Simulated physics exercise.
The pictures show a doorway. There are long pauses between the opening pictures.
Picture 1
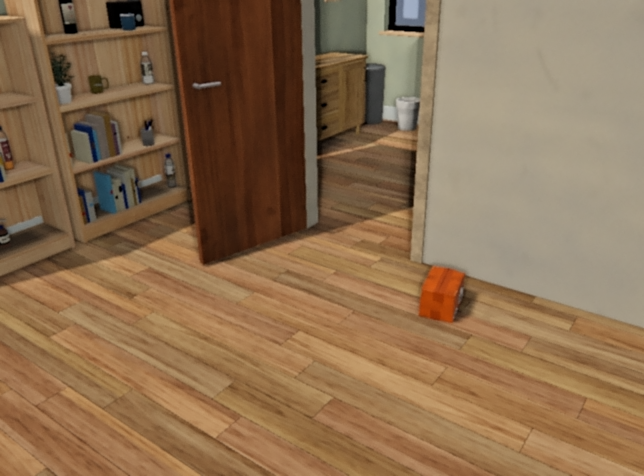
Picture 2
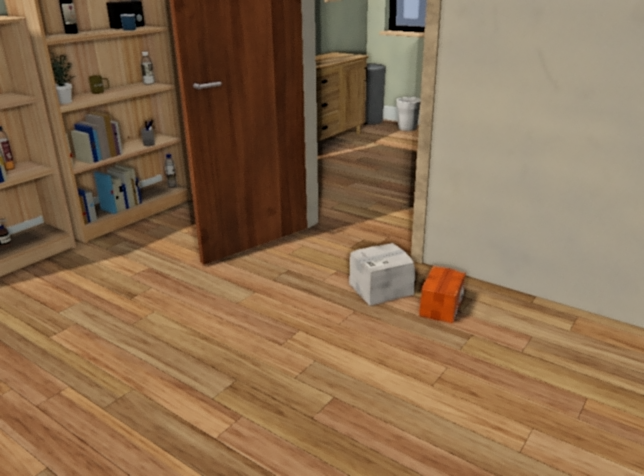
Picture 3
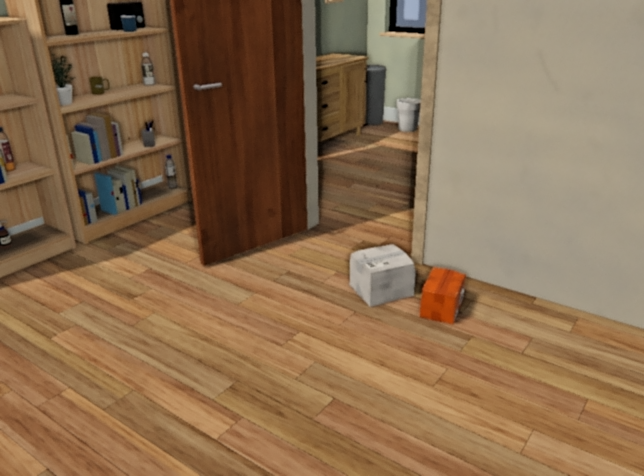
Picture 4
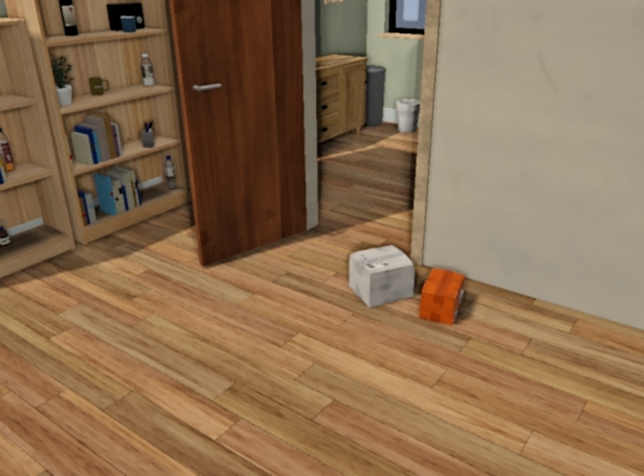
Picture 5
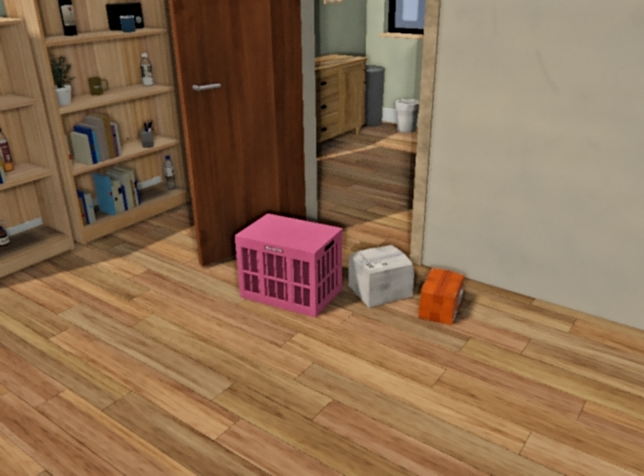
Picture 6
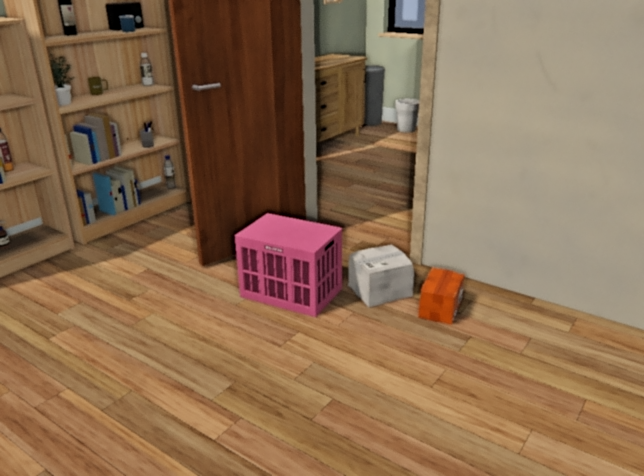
At first, an orange parcel sits alone on the wooden floor by a wide-open door. A white box then appears to its left, and the scene stays still for a while. Later, a pink chest with slatted sides appears left of the white box, while the door remains motionless.
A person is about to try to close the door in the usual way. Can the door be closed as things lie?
Outcome: The door stops short.
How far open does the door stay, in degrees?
About 75°.
Then, 0.60 s past the last view, door at 94°.
Then, 1.00 s past the last view, door at 79°.
Finally, door at 74°; all 3 still in place. Final places as the last picture's camera would see them, pink chest near (294, 264).
